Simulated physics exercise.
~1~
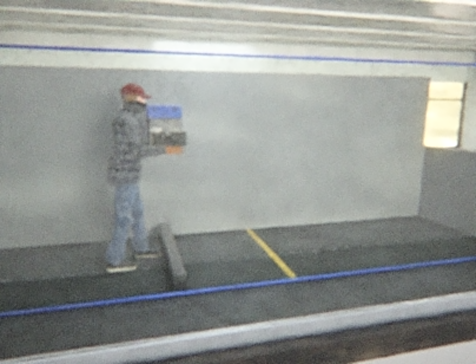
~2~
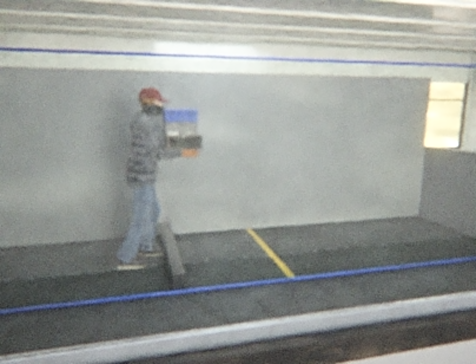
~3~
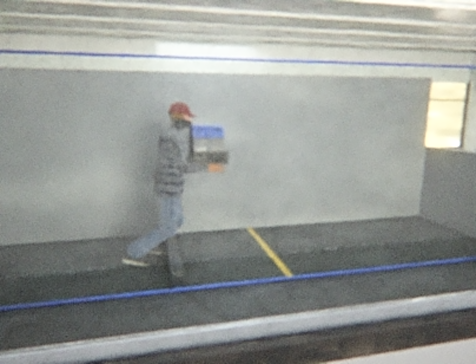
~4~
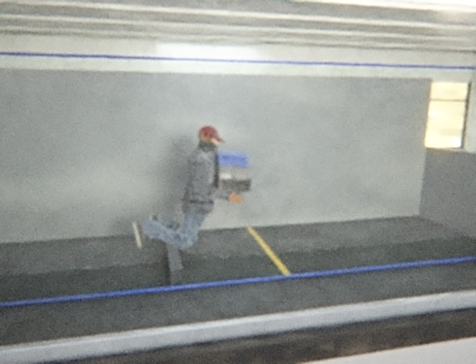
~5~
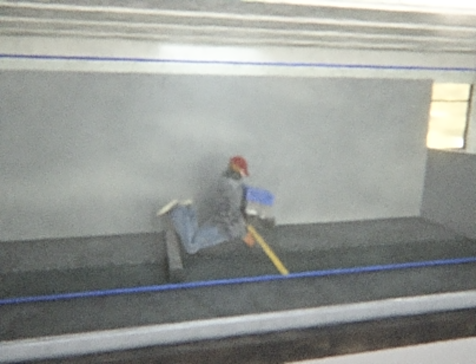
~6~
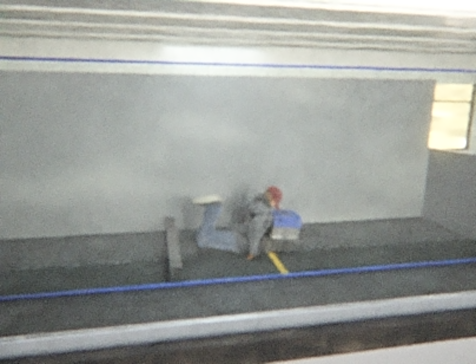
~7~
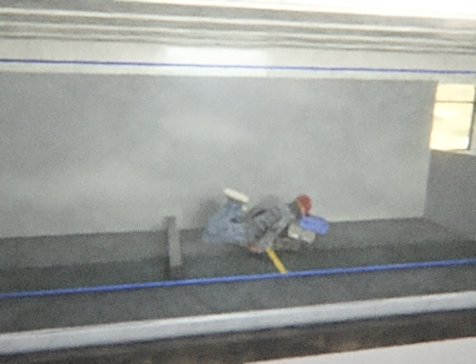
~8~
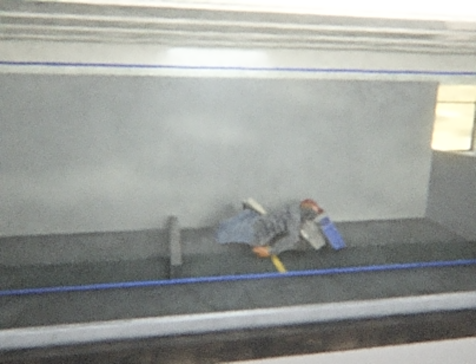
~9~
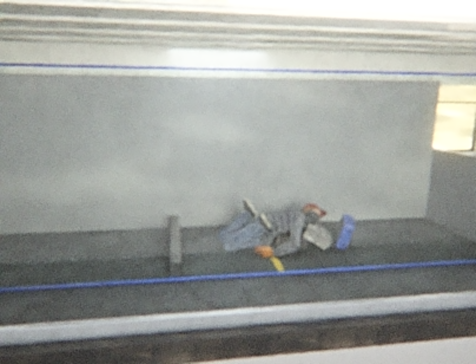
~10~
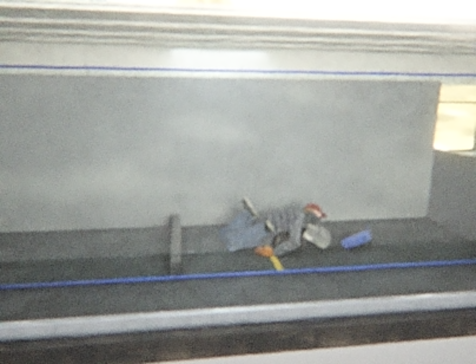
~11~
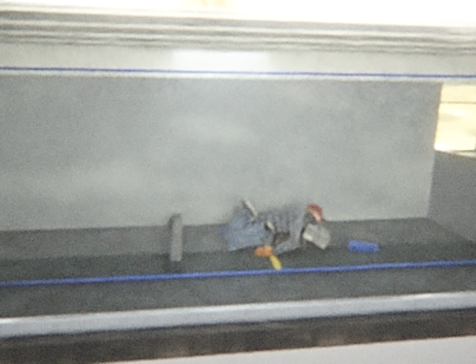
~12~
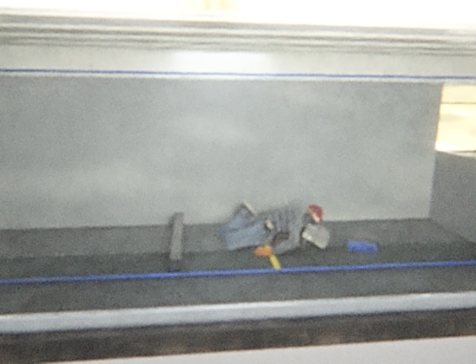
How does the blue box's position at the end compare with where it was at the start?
At the start it sits on top of the stack held in front of the porter's chest, on the left. At the end it lies by itself on the floor, well to the right and beyond the yellow line.
